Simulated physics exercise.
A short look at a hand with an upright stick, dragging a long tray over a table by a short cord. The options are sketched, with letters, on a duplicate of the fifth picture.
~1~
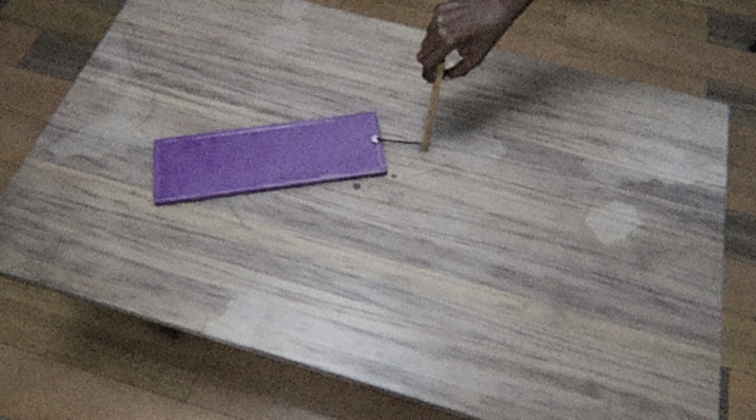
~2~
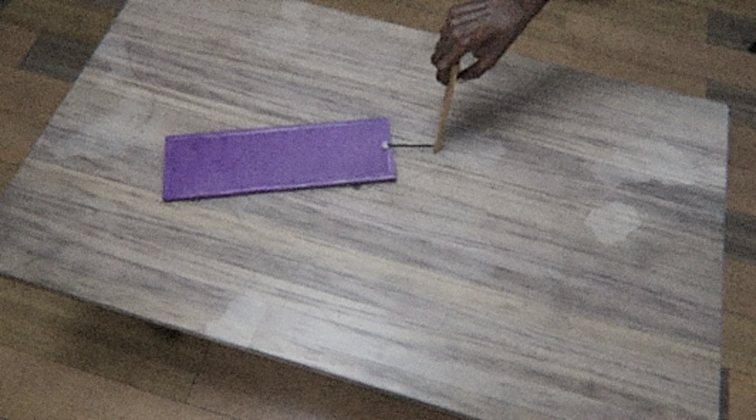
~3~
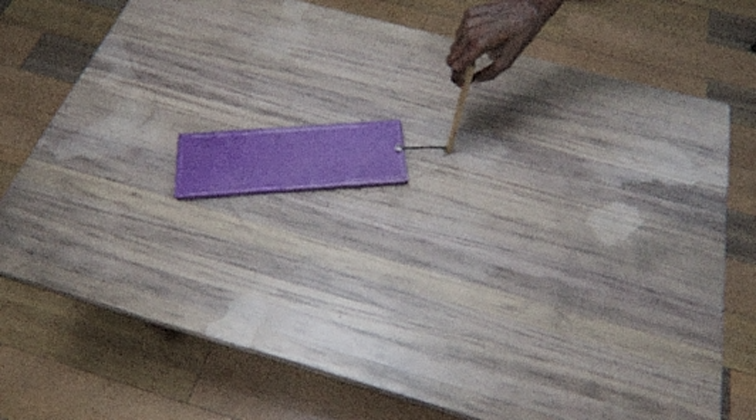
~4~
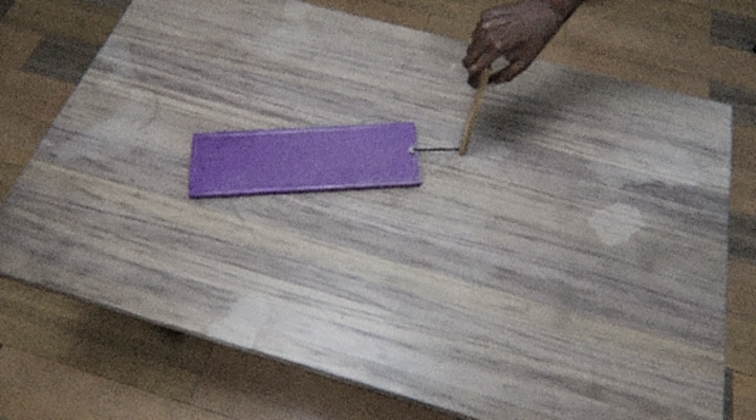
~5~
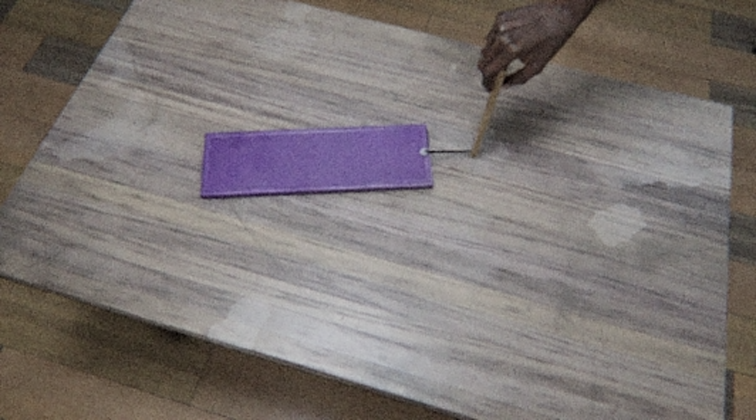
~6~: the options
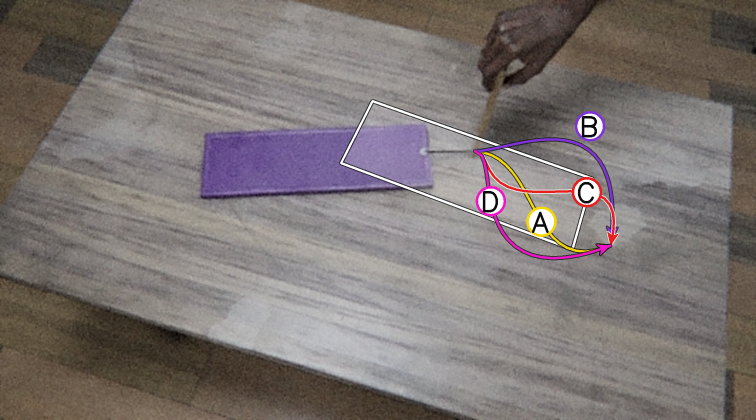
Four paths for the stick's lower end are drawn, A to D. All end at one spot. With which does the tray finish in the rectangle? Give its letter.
Pull along B.
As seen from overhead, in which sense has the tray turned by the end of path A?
Clockwise.
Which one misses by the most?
D.
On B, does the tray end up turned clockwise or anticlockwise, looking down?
It turns clockwise.
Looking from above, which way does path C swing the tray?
On that path, clockwise.
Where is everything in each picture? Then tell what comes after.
In the first picture, purple tray (269, 155).
In the second picture, purple tray (279, 156).
In the third picture, purple tray (292, 156).
In the fourth picture, purple tray (305, 157).
In the fifth picture, purple tray (317, 158).
On the copy, A from (475, 151) via (533, 207) to (611, 245); B from (475, 151) via (581, 145) to (611, 240); C from (475, 151) via (561, 192) to (611, 245); D from (475, 151) via (509, 240) to (611, 245); the outline at (467, 171).
On B. First, foot of the stick (550, 140), middle of the tray (396, 152).
Then, foot of the stick (608, 183), middle of the tray (451, 156).
Finally, foot of the stick (610, 246), middle of the tray (466, 170); it lies in the outline.
By contrast, A leaves its middle at (448, 198); C leaves its middle at (458, 185); D leaves its middle at (445, 209).
